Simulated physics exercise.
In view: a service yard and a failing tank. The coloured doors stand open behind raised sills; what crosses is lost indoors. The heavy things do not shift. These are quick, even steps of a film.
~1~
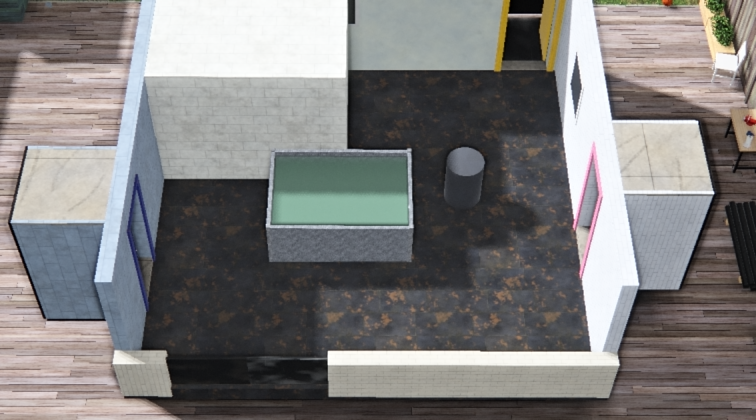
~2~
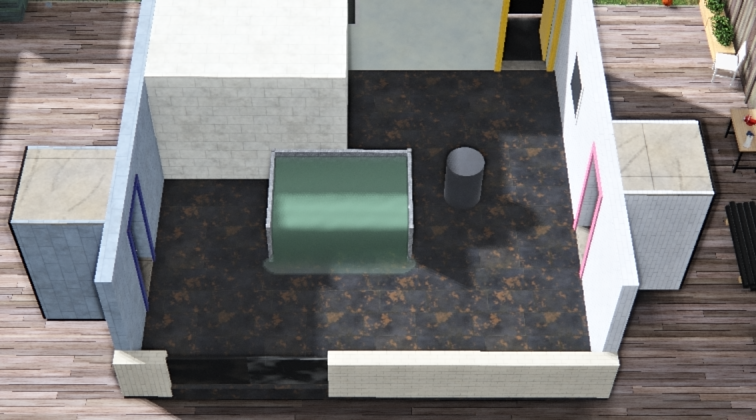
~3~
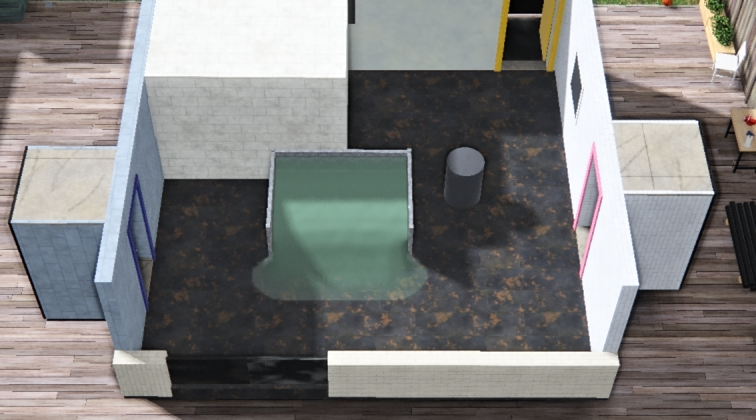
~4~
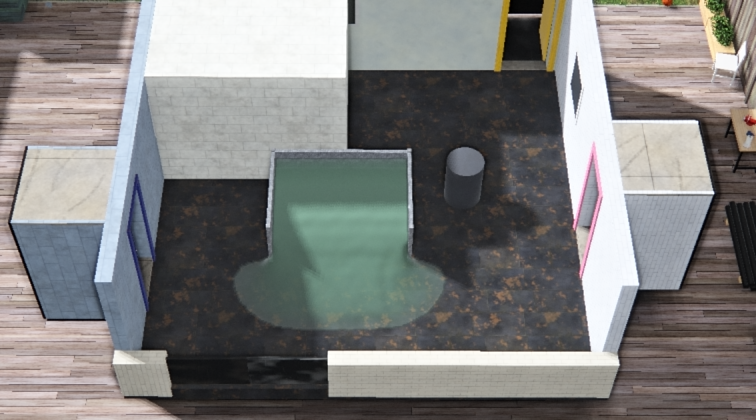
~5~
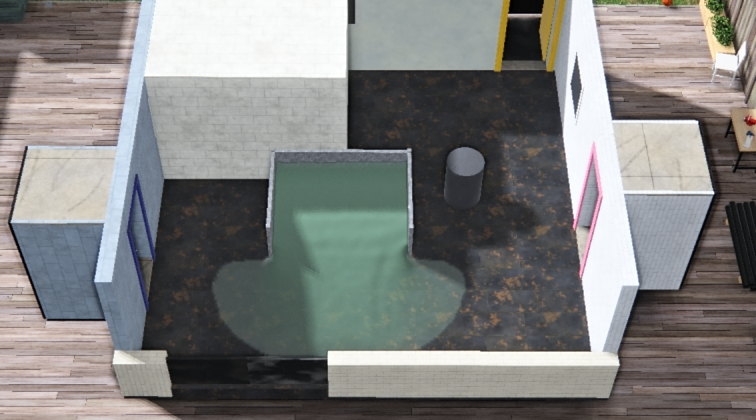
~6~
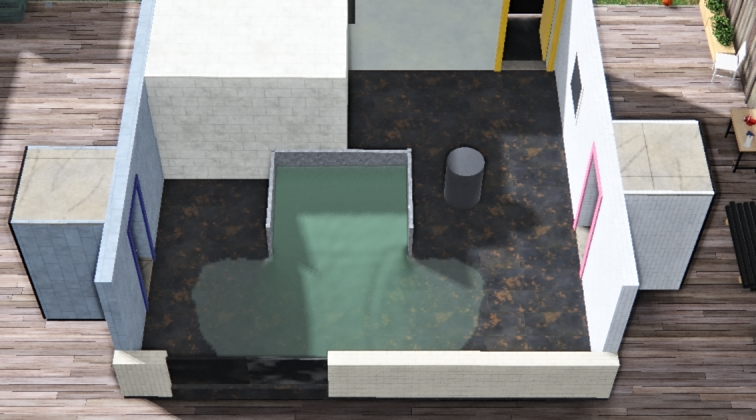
In a walled yard, green water pours from a tank's open front and spreads across the dark floor.
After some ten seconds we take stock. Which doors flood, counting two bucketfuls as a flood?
One by one: The blue door floods; the pink door holds within the limit; the yellow door floods.
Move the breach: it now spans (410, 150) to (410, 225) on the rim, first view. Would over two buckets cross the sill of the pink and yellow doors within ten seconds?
One by one: The pink one floods, the yellow one goes over.
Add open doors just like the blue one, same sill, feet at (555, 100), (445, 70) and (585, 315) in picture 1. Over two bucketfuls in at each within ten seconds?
In that order: Lets less in, is under, is over.
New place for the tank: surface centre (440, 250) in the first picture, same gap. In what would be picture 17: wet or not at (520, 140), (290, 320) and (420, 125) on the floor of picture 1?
One after the other: Not flooded, flooded, no water.
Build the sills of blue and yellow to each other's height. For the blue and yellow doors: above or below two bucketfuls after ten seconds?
My reading: The blue one floods, the yellow one lets less in.
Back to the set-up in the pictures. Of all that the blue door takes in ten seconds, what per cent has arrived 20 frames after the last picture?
Roughly 30 per cent.
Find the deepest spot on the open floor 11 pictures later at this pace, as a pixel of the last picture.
I would point to (150, 375).
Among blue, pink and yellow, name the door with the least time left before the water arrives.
The blue-painted one.
A moment on, water covers 35 % of the floor; the blue door wet at the sill, nothing in, the pink door not reached, the yellow door not reached.
Next, water covers 40 % of the floor; the blue door wet at the sill, nothing in, the pink door not reached, the yellow door not reached.
Then, water covers 65 % of the floor; the blue door under two buckets in, the pink door wet at the sill, nothing in, the yellow door not reached.
Later, water covers 90 % of the floor; the blue door over two buckets in, the pink door wet at the sill, nothing in, the yellow door over two buckets in.
In the end, water covers 100 % of the floor; the blue door over two buckets in, the pink door wet at the sill, nothing in, the yellow door far over two buckets in.
